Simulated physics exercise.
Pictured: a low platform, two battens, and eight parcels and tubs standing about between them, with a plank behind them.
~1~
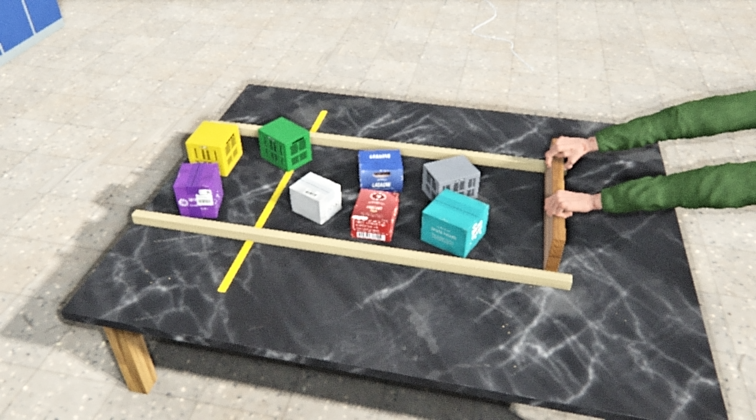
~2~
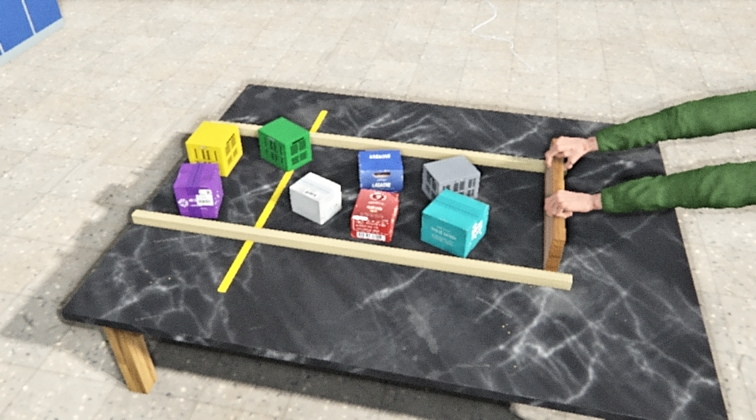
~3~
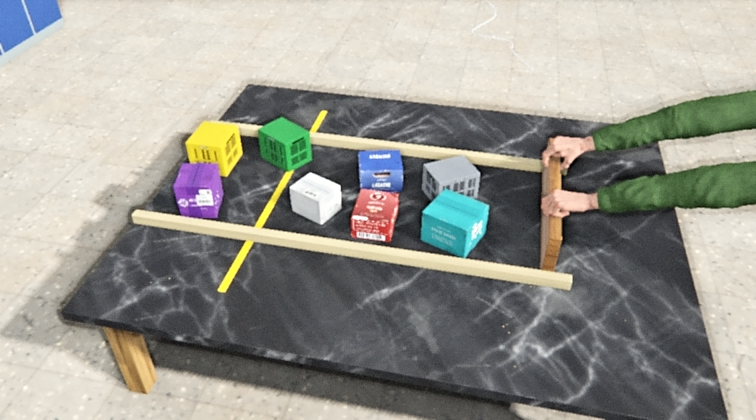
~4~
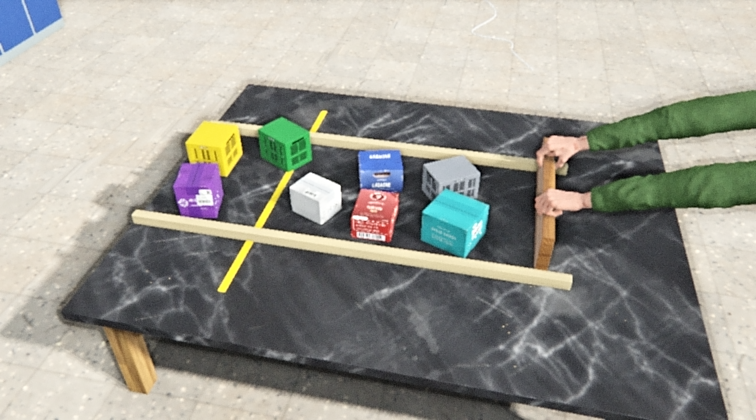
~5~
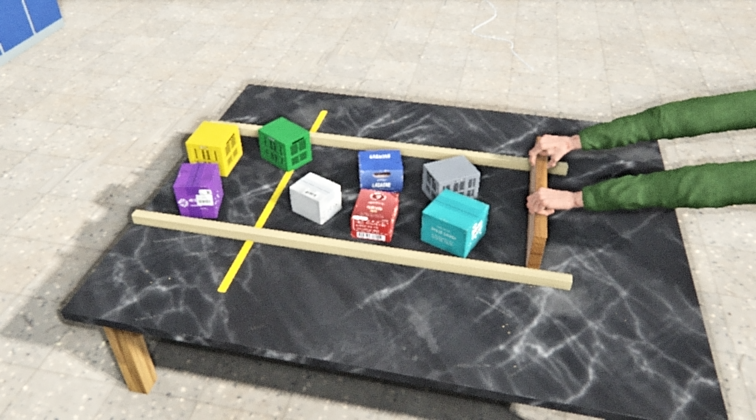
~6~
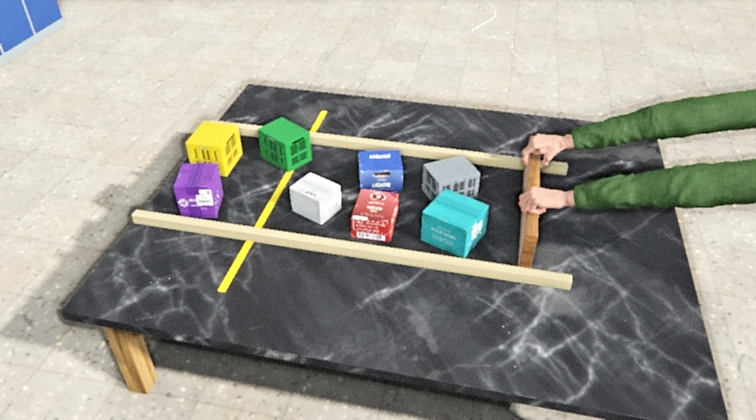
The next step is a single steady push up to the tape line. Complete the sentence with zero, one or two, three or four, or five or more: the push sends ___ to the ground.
The push sends one or two to the ground.
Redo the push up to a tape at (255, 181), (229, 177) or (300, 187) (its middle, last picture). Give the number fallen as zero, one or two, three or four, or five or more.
3 or 4; more than four; no fall at all.
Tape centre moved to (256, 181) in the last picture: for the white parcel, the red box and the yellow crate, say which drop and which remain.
The white parcel leaves the top, the red box keeps its place and the yellow crate leaves the top.
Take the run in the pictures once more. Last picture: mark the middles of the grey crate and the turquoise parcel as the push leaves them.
Grey crate at (273, 150), turquoise parcel at (242, 198).
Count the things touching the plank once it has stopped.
So the total is 2.
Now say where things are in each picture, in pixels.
Yellow crate (215, 148); purple parcel (199, 190); green crate (285, 145); plank (554, 203); tape (282, 185), in the first picture.
Purple parcel (200, 191); turquoise parcel (455, 223), in the second picture.
Green crate (285, 145); blue box (380, 172), in the third picture.
Yellow crate (215, 148); white parcel (316, 198), in the fourth picture.
Purple parcel (200, 191); red box (375, 215), in the fifth picture.
Yellow crate (215, 148); purple parcel (200, 191); green crate (285, 145); plank (530, 200); tape (282, 185), in the sixth picture.
A little later, none off yet; yellow crate at rest near (215, 148); purple parcel at rest near (200, 191); green crate at rest near (285, 145).
When it is over, the number that fall off is one or two; down, purple parcel.
